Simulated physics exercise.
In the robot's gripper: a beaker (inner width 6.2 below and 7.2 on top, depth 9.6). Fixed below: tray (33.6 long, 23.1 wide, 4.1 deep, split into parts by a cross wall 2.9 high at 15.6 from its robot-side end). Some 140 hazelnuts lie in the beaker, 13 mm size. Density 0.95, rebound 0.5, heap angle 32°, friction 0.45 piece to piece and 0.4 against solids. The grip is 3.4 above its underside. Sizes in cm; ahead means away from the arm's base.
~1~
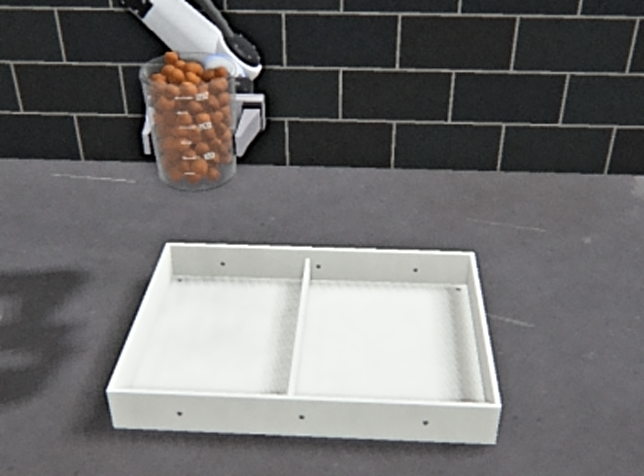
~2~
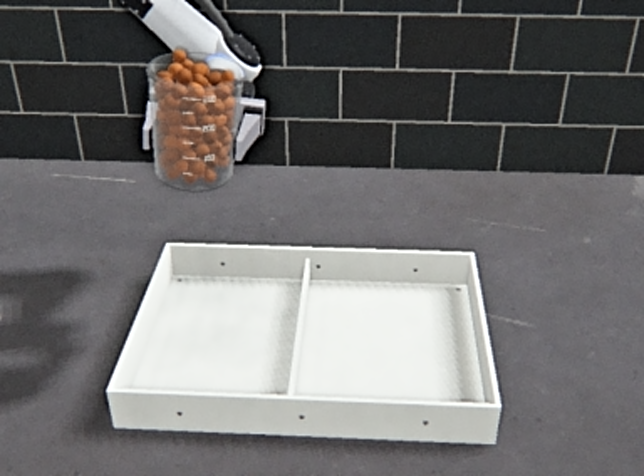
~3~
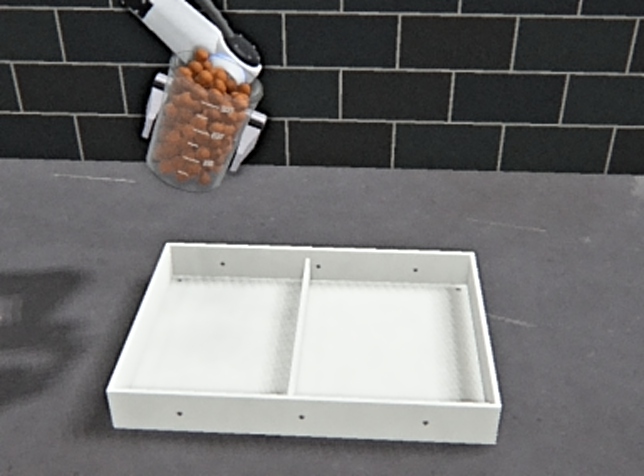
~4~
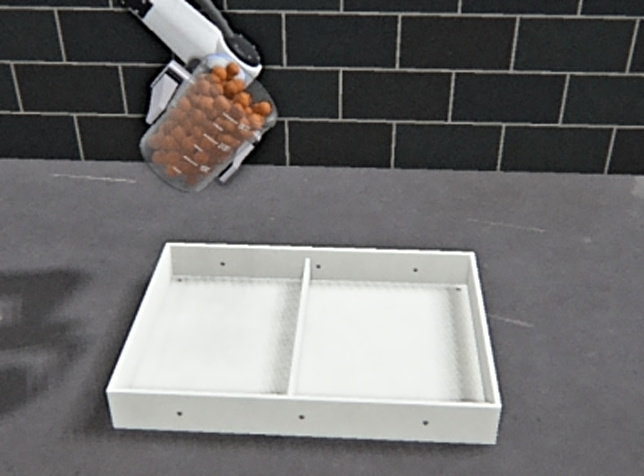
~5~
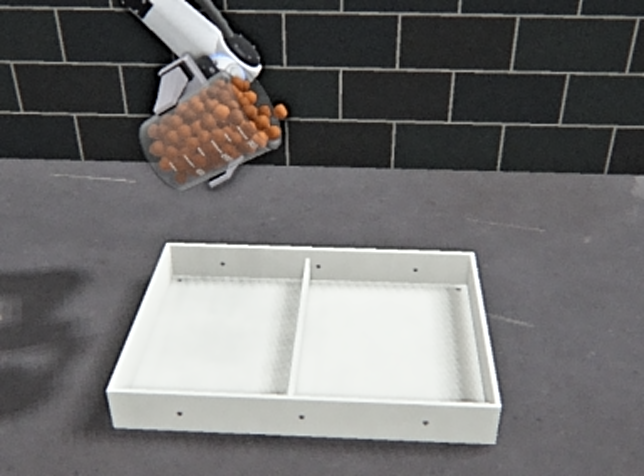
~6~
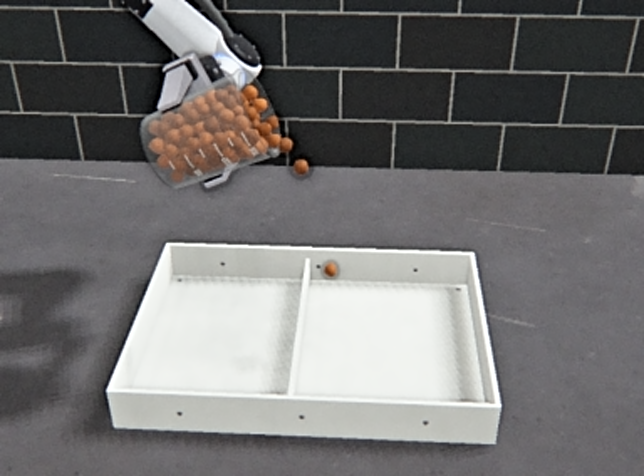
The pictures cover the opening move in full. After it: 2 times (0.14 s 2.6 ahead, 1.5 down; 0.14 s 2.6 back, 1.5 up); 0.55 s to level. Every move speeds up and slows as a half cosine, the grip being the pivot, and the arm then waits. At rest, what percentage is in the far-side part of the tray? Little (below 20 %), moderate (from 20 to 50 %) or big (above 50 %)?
A little share, below 20 %, ends in the far-side part of the tray.
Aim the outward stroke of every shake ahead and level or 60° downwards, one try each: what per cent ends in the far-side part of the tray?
Some 15 and 5 per cent.
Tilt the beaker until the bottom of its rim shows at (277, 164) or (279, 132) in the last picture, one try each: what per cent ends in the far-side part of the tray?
Some 30 and 5 per cent.
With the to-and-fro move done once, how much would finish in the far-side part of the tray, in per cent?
In that case some 10 per cent.
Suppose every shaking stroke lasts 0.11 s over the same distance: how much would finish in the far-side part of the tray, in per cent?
In that case some 15 per cent.
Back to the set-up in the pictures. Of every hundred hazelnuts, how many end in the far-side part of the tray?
Roughly 10 per cent.
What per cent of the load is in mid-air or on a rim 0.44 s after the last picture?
Roughly 1 per cent.
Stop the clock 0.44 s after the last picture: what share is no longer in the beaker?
Near 10 per cent so far.
Then, 0.44 s on, tilted 65° forward, highest piece 25 above the table; 129 in the beaker, 9 in the far-side part, 2 in flight or on a rim.
Then, 0.89 s on, tilted 23° forward, highest piece 28 above the table; 122 in the beaker, 17 in the far-side part, 1 in the robot-side part.
Then, 1.31 s on, level, highest piece 30 above the table; 122 in the beaker, 17 in the far-side part, 1 in the robot-side part.
Then, 2.36 s on, level, highest piece 30 above the table; 122 in the beaker, 17 in the far-side part, 1 in the robot-side part.
In the end, 122 in the beaker, 17 in the far-side part, 1 in the robot-side part. That is 12 % in the far-side part of the tray.
